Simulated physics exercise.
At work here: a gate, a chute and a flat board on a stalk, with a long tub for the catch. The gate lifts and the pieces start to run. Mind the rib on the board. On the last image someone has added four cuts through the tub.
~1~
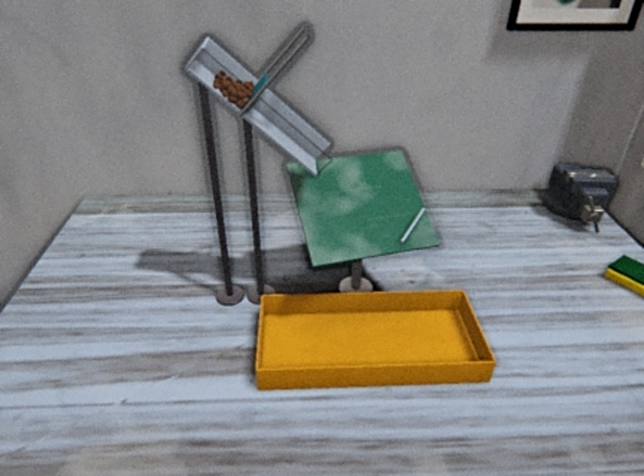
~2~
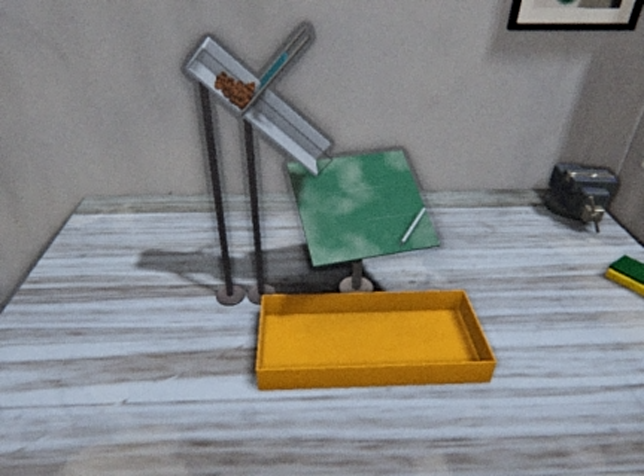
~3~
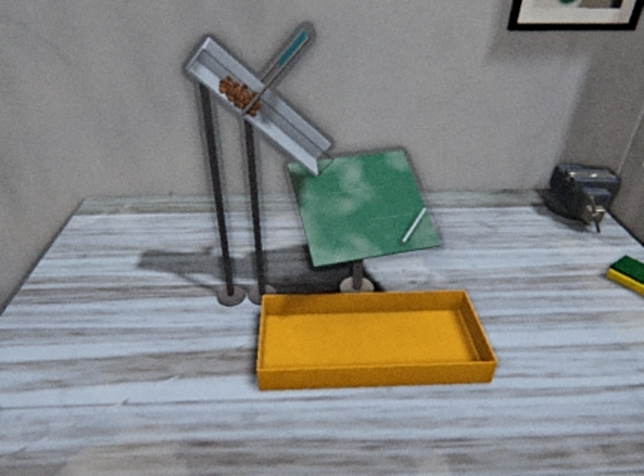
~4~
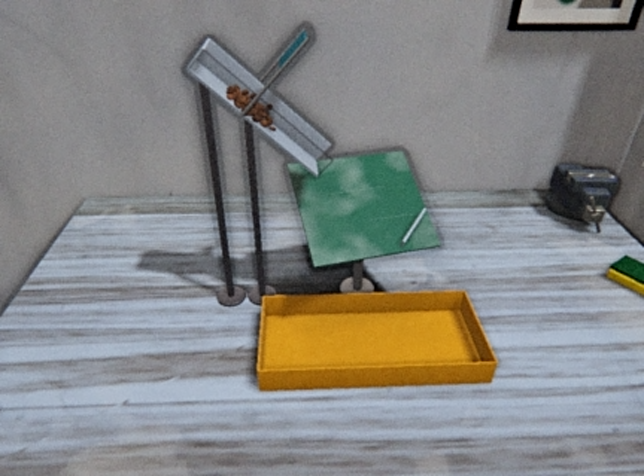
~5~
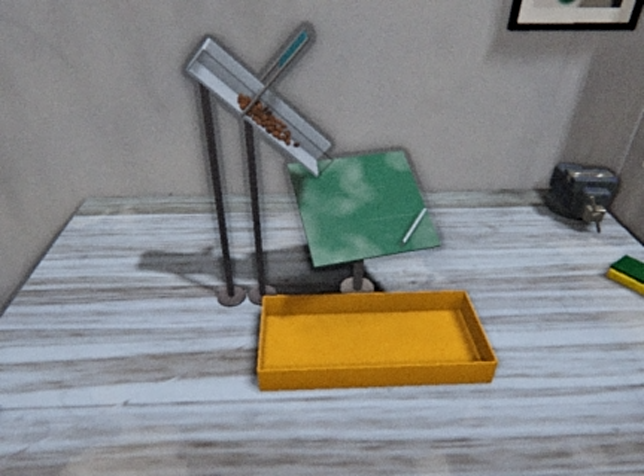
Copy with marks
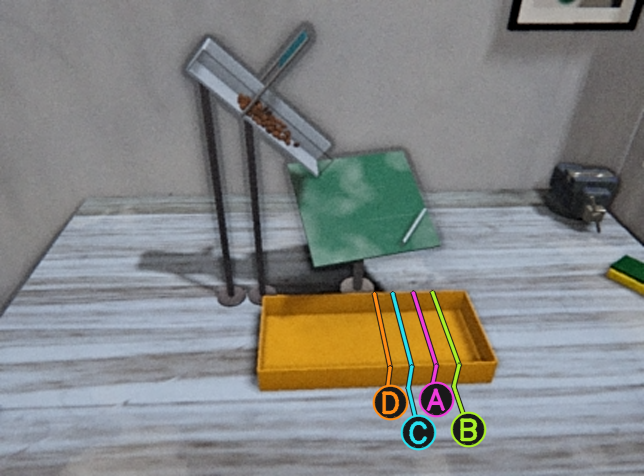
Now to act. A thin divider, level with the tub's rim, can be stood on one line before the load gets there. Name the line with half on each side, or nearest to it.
C beats the others.
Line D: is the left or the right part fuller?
Right.
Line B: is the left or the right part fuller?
More lands on the left.
On the marked copy, line A crosses the front rim at (436, 364); line B crosses the front rim at (458, 364); line C crosses the front rim at (411, 365); line D crosses the front rim at (389, 366).
With A, of what is caught, almost all on the left of the divider, about a tenth on the right.
With B, of what is caught, every piece on the left of the divider, not one piece on the right.
With C, of what is caught, roughly half on the left of the divider, roughly half on the right.
With D, of what is caught, roughly a quarter on the left of the divider, the larger part on the right.
